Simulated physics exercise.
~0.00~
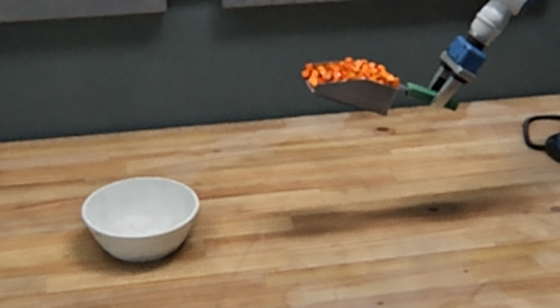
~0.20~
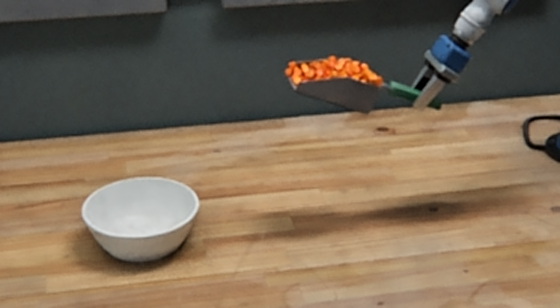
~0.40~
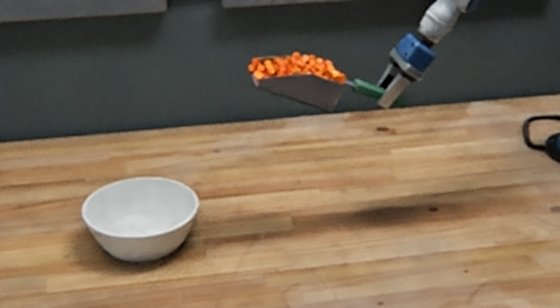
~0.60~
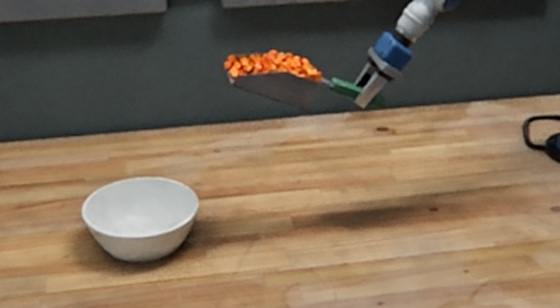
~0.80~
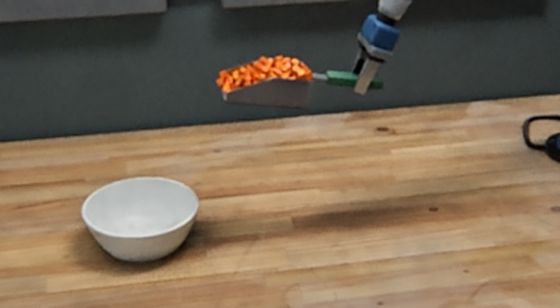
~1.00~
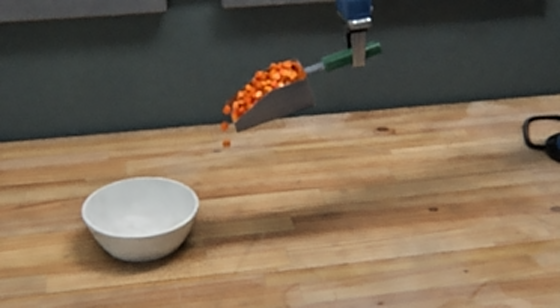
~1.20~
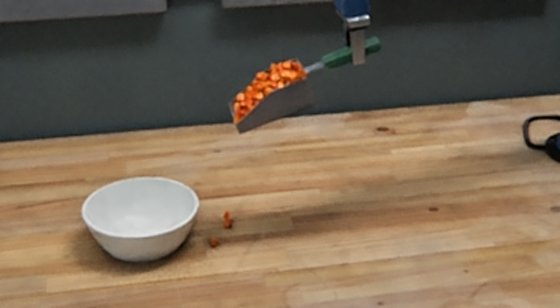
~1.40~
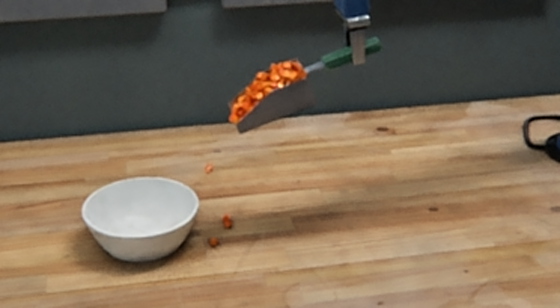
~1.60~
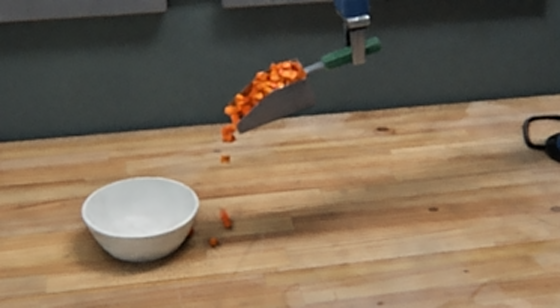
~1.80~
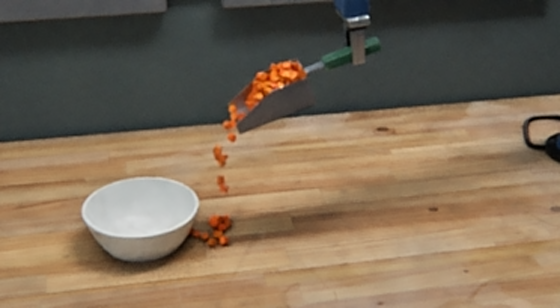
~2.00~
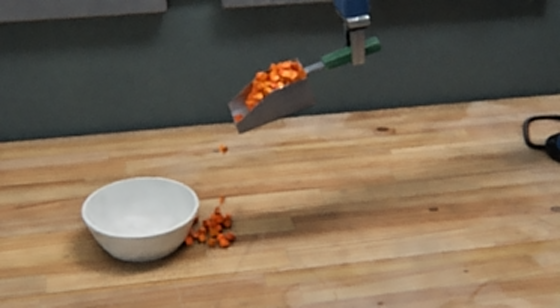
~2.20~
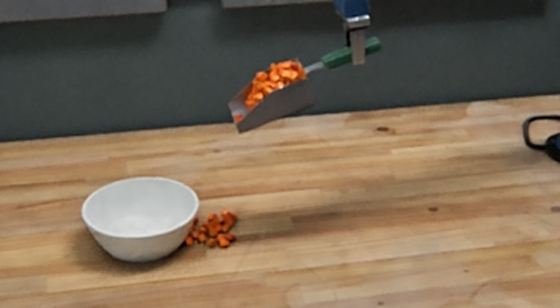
Robot arm carrying a scoop of orange vegetable dice left, then tipping it and spilling some onto the table beside a white bowl.
